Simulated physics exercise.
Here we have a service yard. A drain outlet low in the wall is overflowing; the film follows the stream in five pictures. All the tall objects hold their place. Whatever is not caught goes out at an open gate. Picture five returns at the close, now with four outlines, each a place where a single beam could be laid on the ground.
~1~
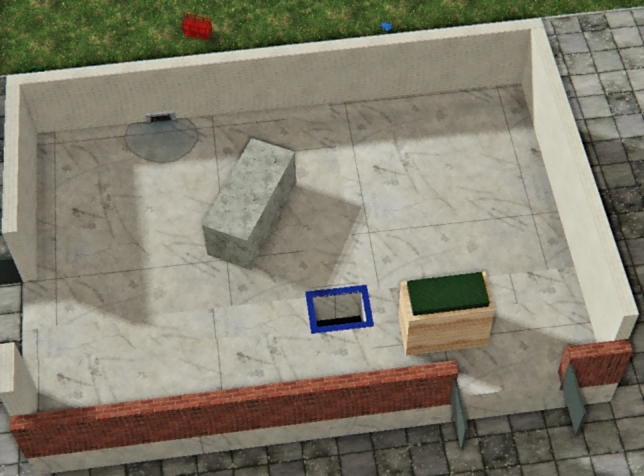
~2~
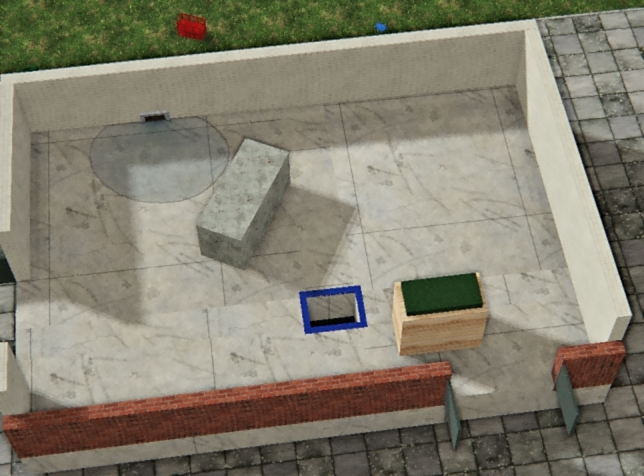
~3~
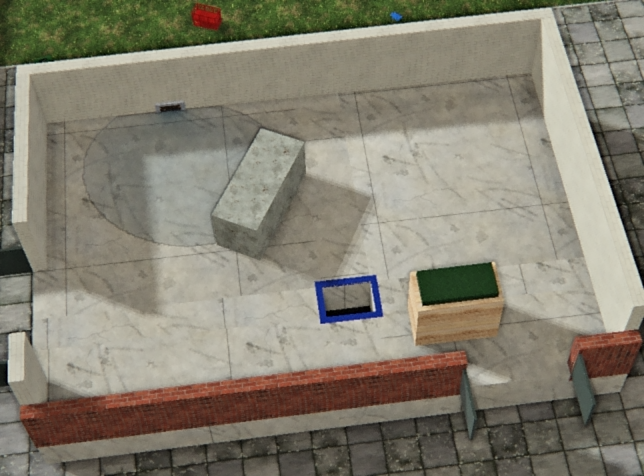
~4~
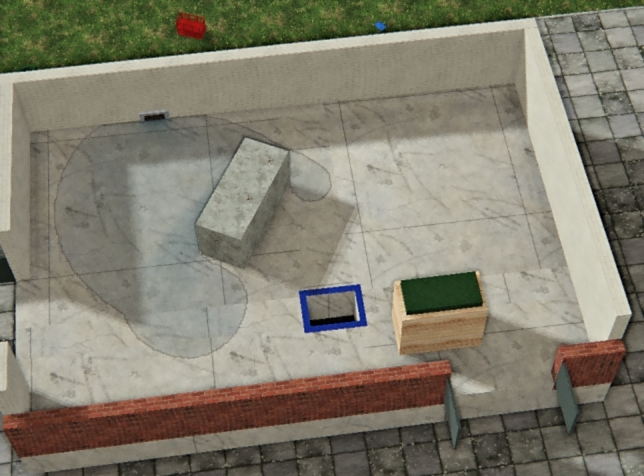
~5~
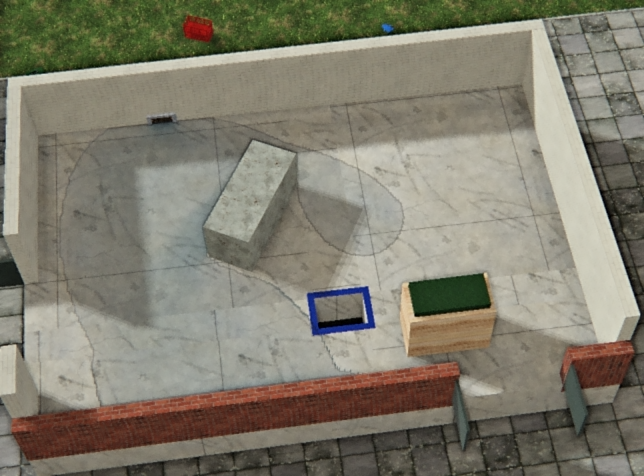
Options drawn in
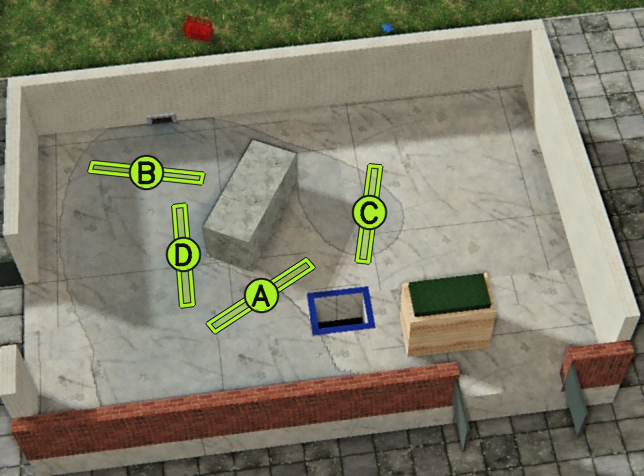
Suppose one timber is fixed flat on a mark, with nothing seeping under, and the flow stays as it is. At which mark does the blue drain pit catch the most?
C.
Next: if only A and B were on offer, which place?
Here it is place A.
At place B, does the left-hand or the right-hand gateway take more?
The right gate.
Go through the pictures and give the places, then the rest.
The first picture shows outfall at (161, 117); blue drain pit at (339, 309); open gate at (505, 378); open gate at (37, 332); front seen at (141, 155), 2 % of the ground wet; blue drain pit still dry.
The second picture shows front seen at (186, 194), 7 % of the ground wet; blue drain pit still dry.
The third picture shows front seen at (200, 237), 14 % of the ground wet; blue drain pit still dry.
The fourth picture shows front seen at (175, 353), 24 % of the ground wet; blue drain pit still dry.
In the fifth picture, 37 % of the ground is wet; blue drain pit still dry.
On the marked copy, A from (211, 327) to (309, 263); B from (91, 166) to (201, 178); C from (362, 261) to (375, 166); D from (187, 305) to (179, 205).
For place A, about 10 % of the stream goes into the blue drain pit, about 88 % out by the gates.
For place B, about 4 % of the stream goes into the blue drain pit, about 95 % out by the gates.
For place C, about 16 % of the stream goes into the blue drain pit, about 83 % out by the gates.
For place D, about 8 % of the stream goes into the blue drain pit, about 90 % out by the gates.
